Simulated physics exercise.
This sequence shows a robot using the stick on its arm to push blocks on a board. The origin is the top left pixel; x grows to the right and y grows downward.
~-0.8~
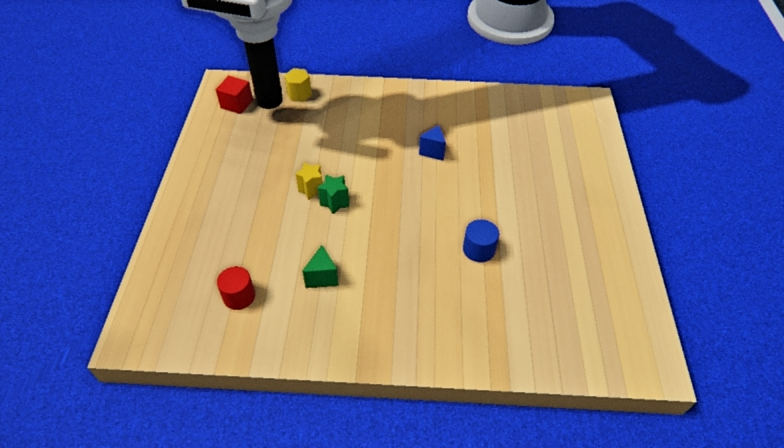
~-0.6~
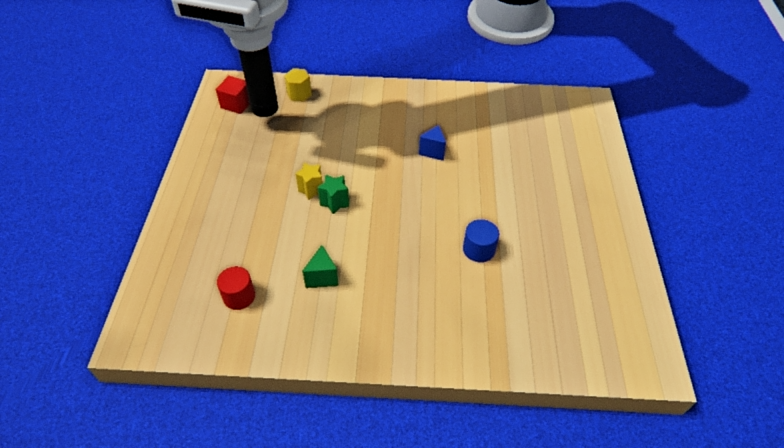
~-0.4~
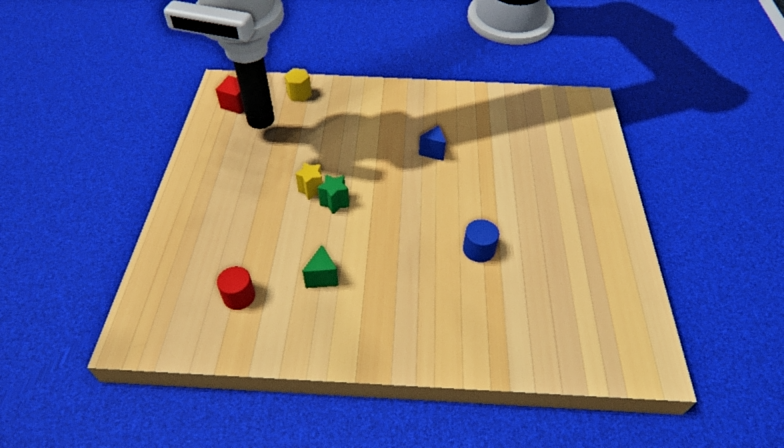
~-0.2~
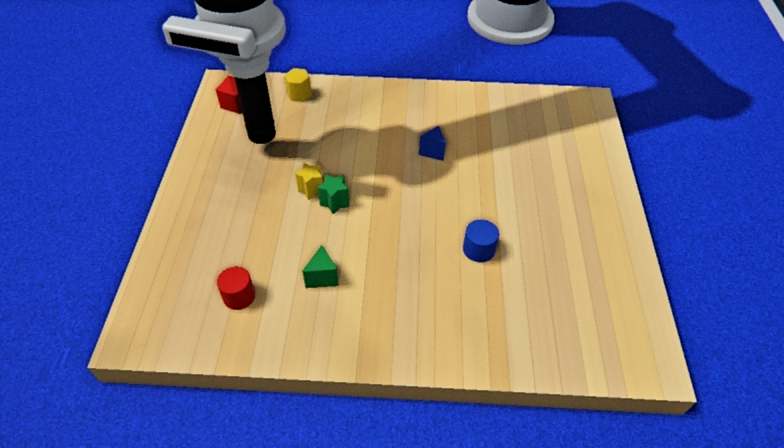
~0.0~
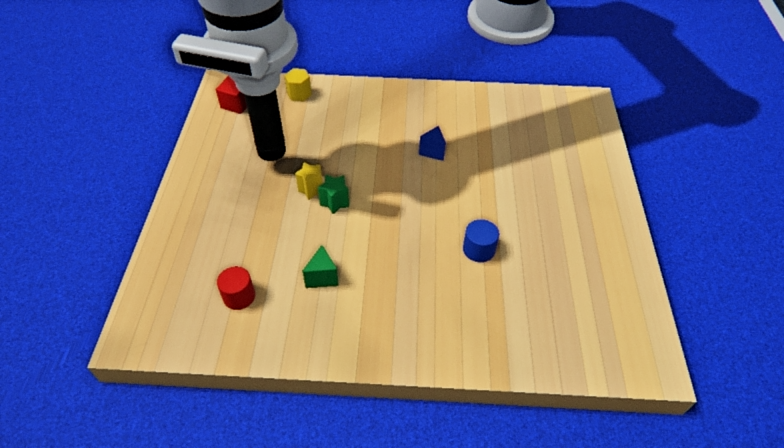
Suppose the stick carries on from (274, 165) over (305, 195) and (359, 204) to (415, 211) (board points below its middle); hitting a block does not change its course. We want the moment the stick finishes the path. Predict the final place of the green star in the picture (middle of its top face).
The answer is (464, 200).
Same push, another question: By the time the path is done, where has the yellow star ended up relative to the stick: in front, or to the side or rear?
It stays on the stick's front.
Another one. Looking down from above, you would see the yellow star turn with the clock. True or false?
That statement is not accurate.
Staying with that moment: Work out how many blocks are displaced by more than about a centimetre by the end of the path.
It should be two, as far as I can tell.
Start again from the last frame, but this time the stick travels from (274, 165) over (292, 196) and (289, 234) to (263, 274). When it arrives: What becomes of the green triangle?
It ends up on the same spot.
The first path, step by step. One third of the way, stick (303, 182); yellow star (327, 177), turned 25° anticlockwise; green star (348, 185), turned 10° clockwise.
Two thirds of the way, stick (359, 191); yellow star (384, 185), turned 30° anticlockwise; green star (406, 193).
At the end, stick (416, 198); yellow star (442, 192), turned 30° anticlockwise; green star (464, 200); blue circular block still.
